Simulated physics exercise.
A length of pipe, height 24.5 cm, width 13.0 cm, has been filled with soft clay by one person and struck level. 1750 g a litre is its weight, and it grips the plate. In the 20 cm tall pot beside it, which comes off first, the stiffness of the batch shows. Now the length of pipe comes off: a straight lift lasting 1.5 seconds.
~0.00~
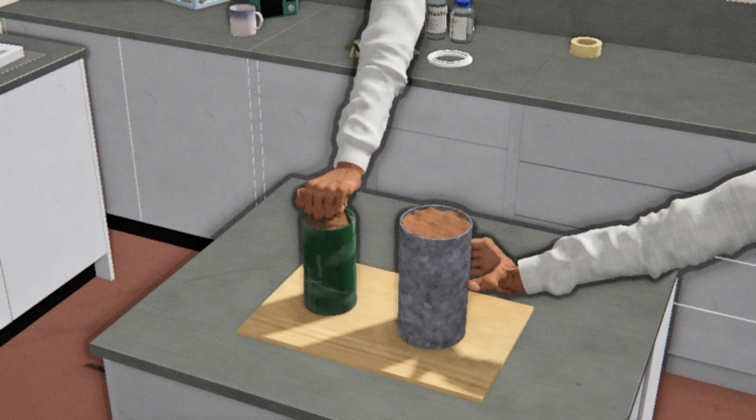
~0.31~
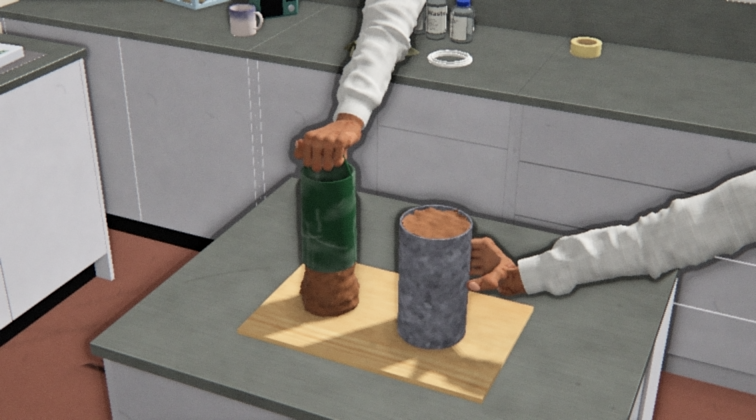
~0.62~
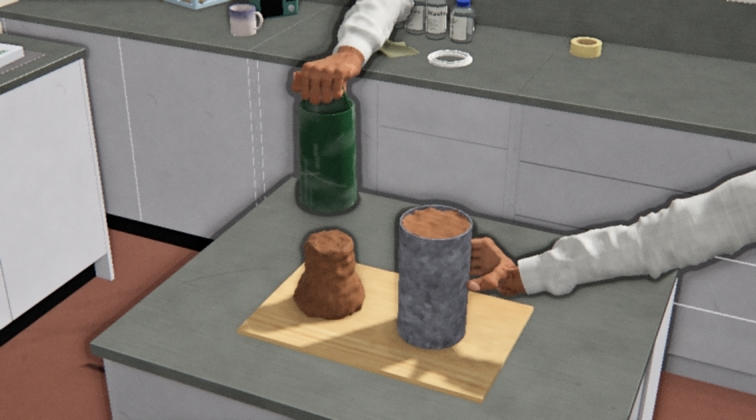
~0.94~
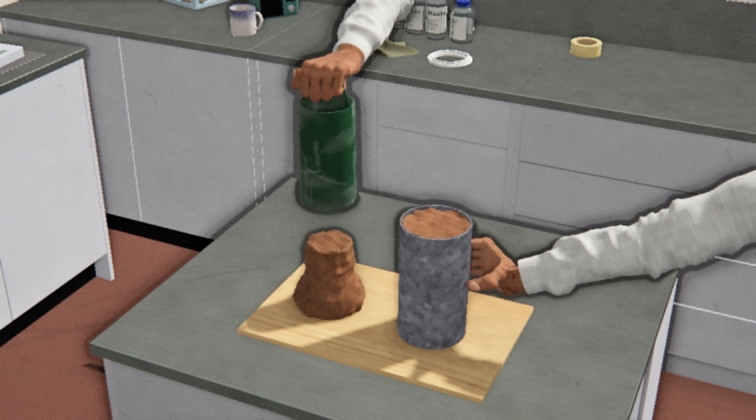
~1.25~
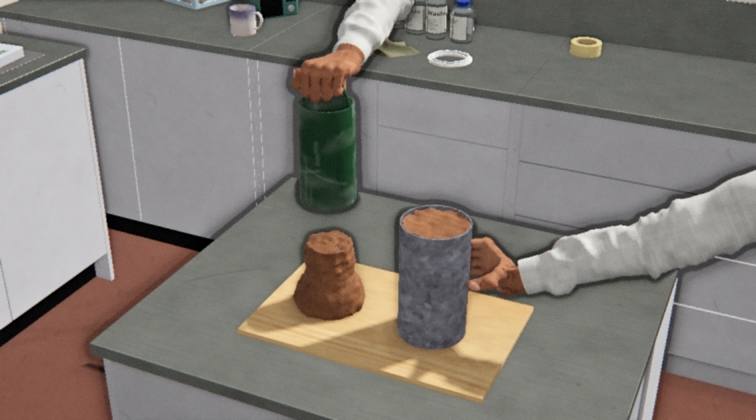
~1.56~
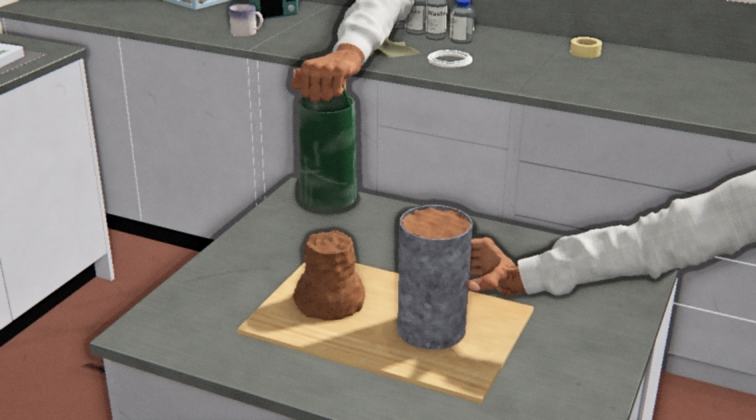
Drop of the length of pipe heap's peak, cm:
8 cm.
After 1.9 s, the length of pipe is up 4.8 cm; the soft clay has come down 0.3 cm to 24 cm and is 13 cm wide.
After 2.3 s, the length of pipe is up 15 cm; the soft clay has come down 6.5 cm to 18 cm and is 19 cm wide.
After 2.7 s, the length of pipe is up 25 cm; the soft clay has come down 7.4 cm to 17 cm and is 20 cm wide.
After 3.1 s, the length of pipe is clear; the soft clay has come down 7.5 cm to 17 cm and is 20 cm wide.
After 4.5 s, at rest, the length of pipe is clear; the soft clay has come down 7.8 cm to 17 cm and is 21 cm wide.
